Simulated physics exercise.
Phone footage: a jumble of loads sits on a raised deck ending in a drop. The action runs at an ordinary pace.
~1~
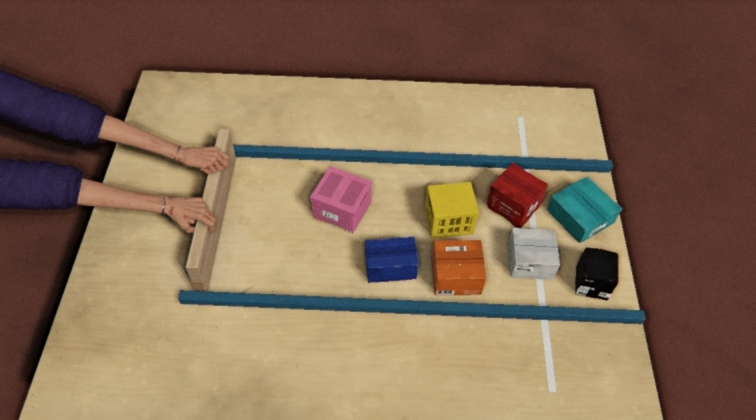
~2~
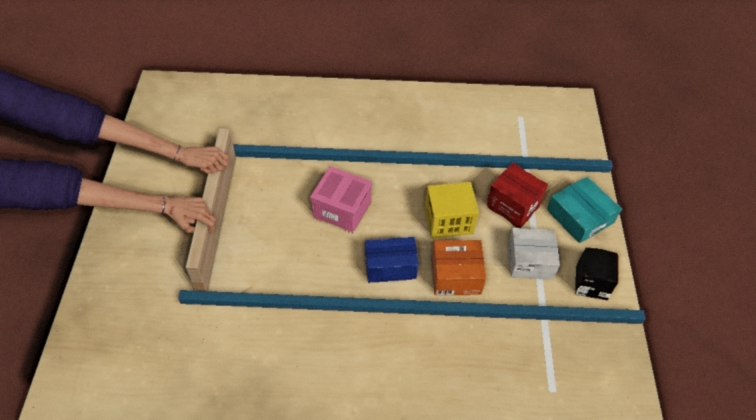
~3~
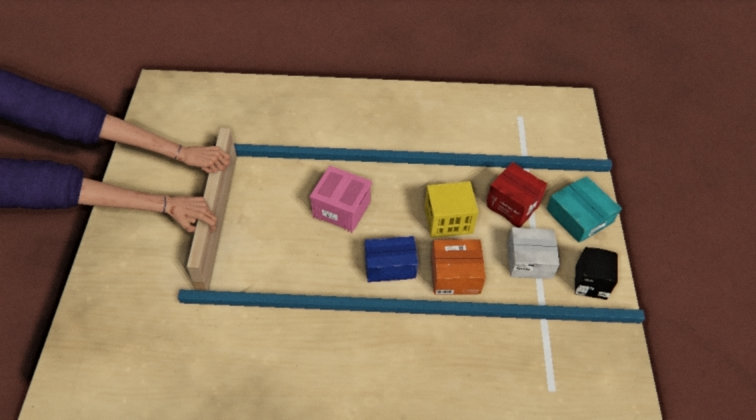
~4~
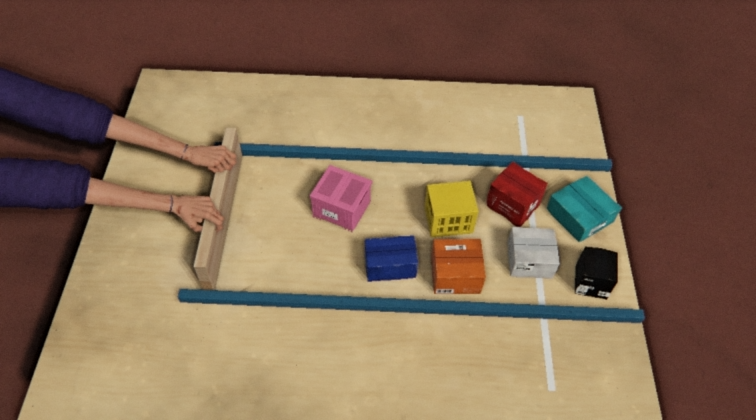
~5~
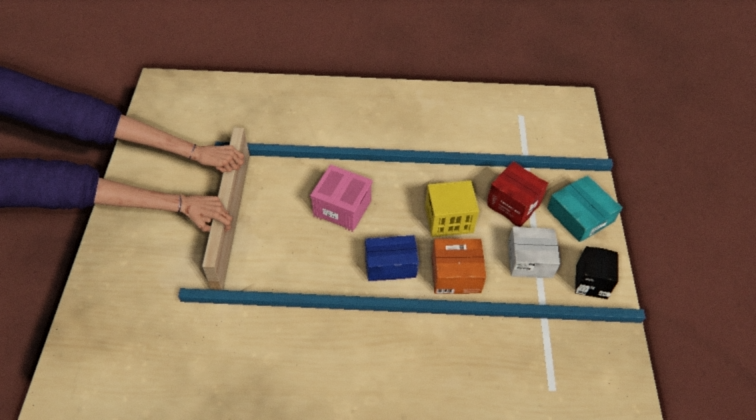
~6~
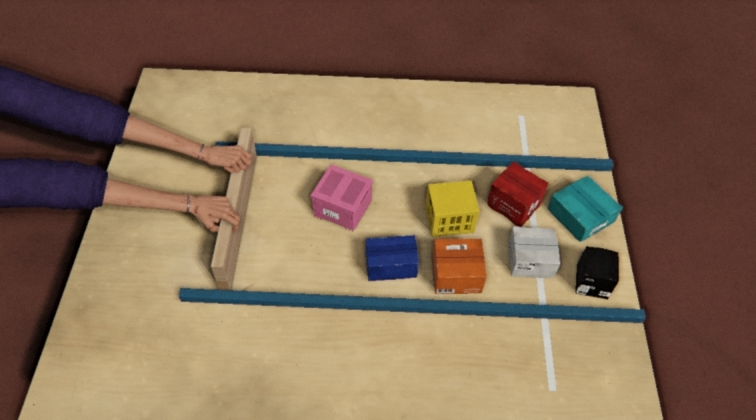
Two hands easing a wooden plank slightly right between blue rails, while the colourful boxes ahead of it stay still.
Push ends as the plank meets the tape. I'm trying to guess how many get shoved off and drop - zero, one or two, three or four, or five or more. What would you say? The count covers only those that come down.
In the end, the drop-off count sits at three or a four.
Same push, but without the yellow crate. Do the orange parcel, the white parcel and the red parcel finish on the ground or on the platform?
I'd say the orange parcel stays up there, the white parcel heads down and the red parcel stays up there.
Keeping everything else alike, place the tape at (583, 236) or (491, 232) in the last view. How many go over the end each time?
The first try gives 6 and the second gives 1.
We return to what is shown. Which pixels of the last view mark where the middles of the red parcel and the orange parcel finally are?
The red parcel finishes at (599, 182); the orange parcel finishes at (617, 274).
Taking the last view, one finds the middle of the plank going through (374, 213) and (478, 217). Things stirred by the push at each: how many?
The counts are 2 and 8.
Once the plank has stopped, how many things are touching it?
Contact count: 2.
A little later, none off yet; turquoise parcel at rest near (584, 208); black parcel at rest near (597, 273); white parcel at rest near (533, 253).
Next, none off yet; turquoise parcel at rest near (584, 208); black parcel at rest near (597, 273); white parcel shifted a little near (555, 253).
When it is over, the number that fall off is three or four; down, white parcel, black parcel and turquoise parcel.
